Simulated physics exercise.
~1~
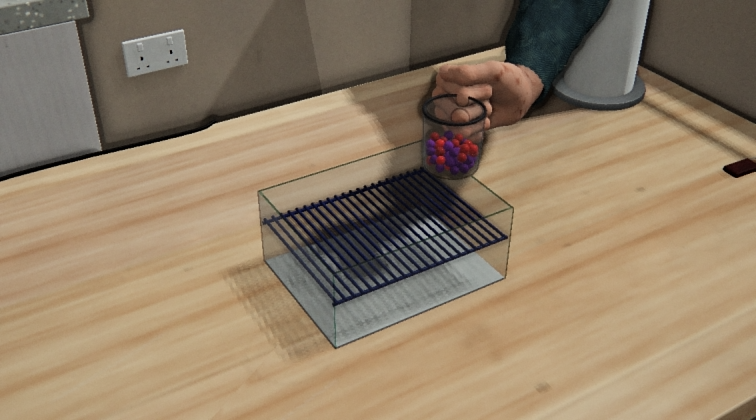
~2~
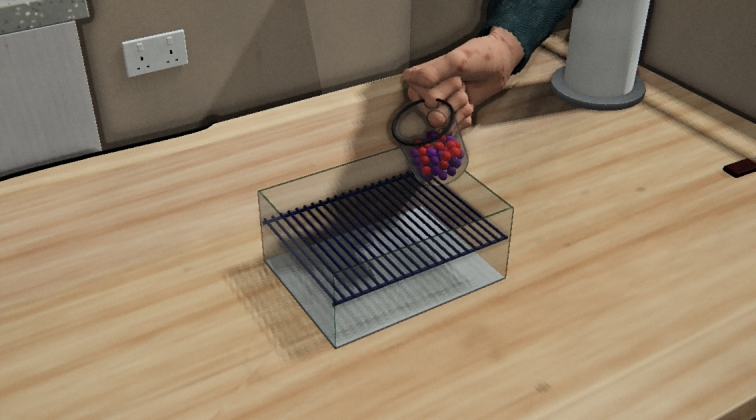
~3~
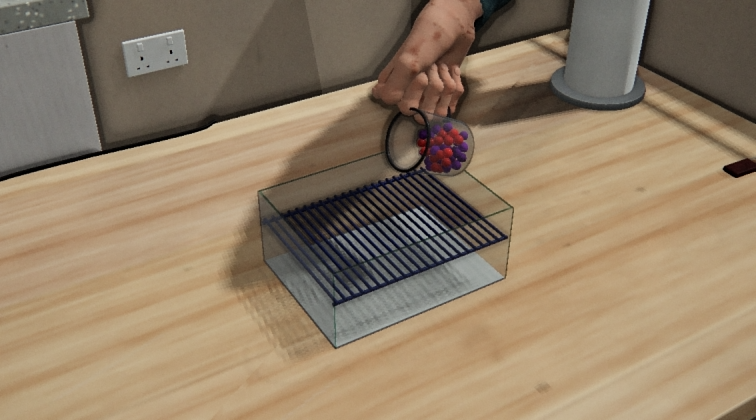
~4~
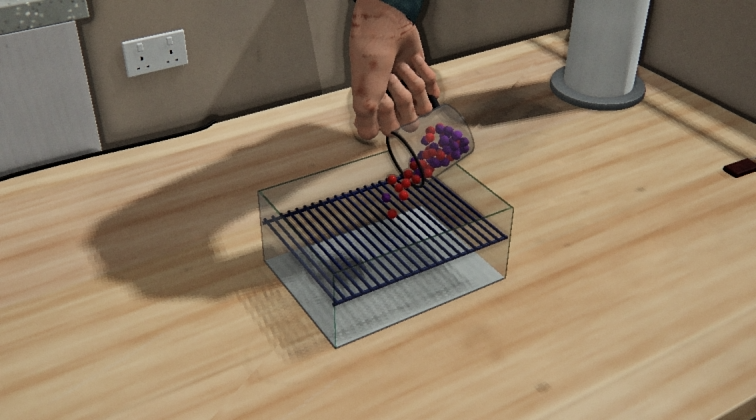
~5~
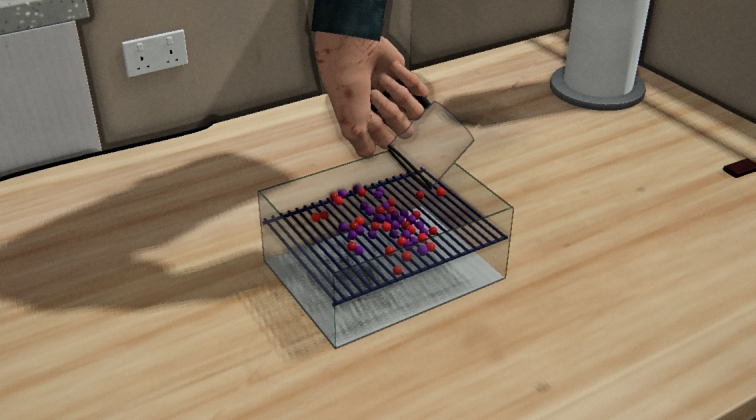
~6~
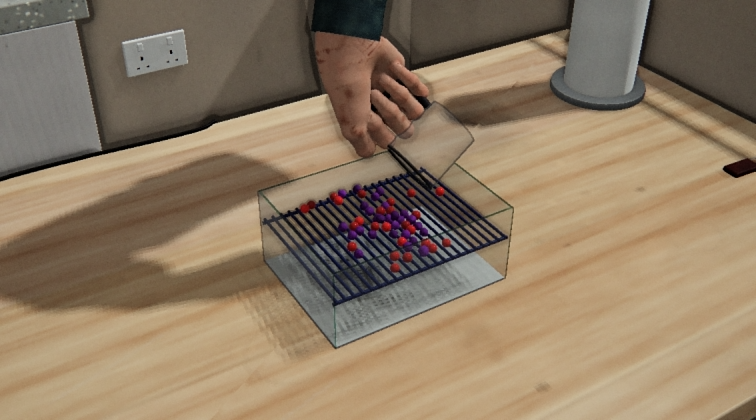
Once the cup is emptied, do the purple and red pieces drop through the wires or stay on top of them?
Both the purple and the red pieces stay on top of the wires, and none end up in the space below.
